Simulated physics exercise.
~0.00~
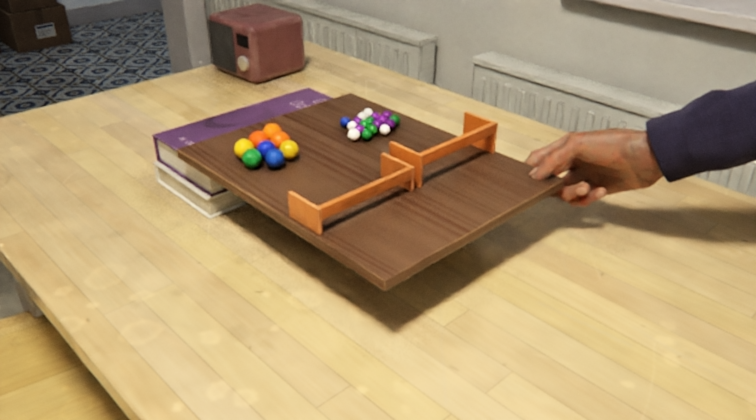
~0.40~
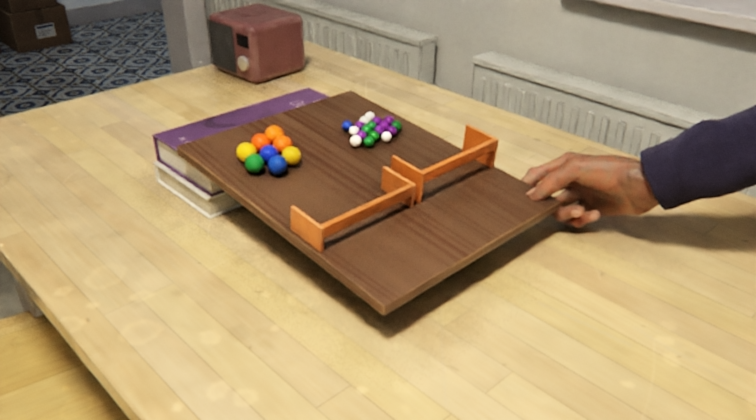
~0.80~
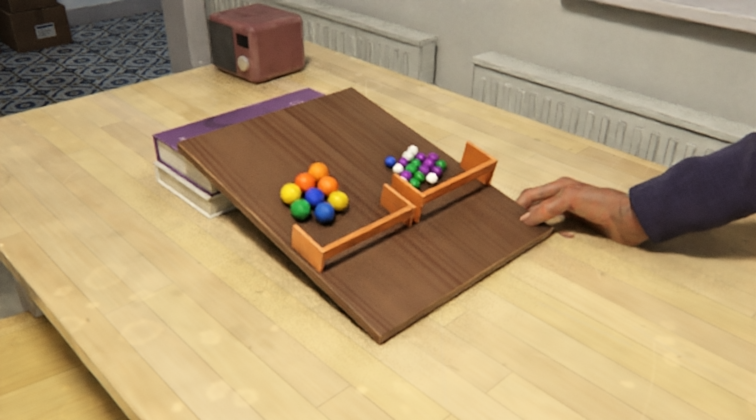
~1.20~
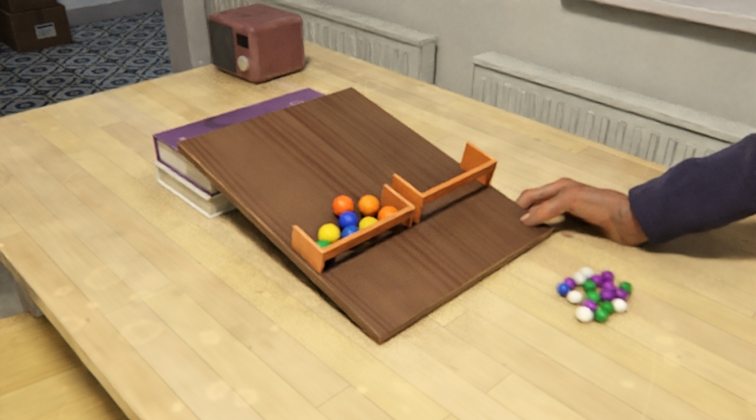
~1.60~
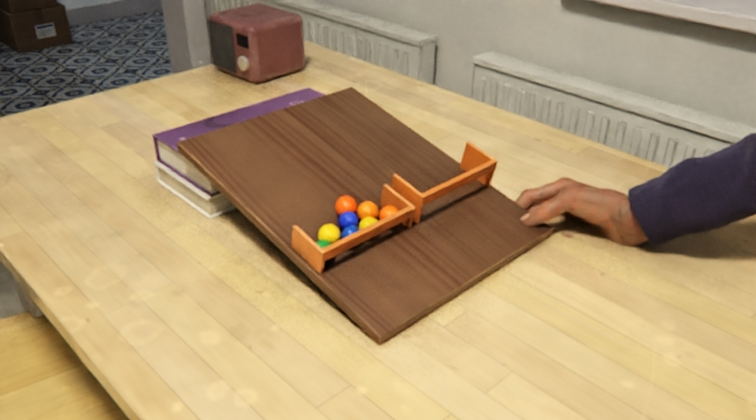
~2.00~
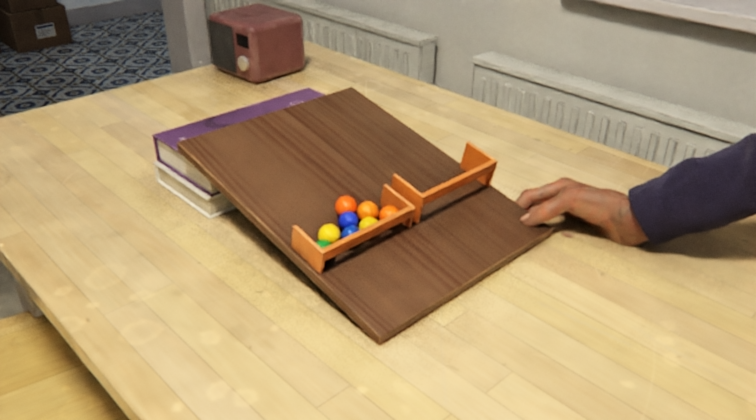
Two clusters of colourful balls slid down a brown board propped on books as a hand lowered its near end to the table; the bigger balls stopped behind their orange gate, while the smaller ones passed theirs, reached the tabletop and went out of sight.
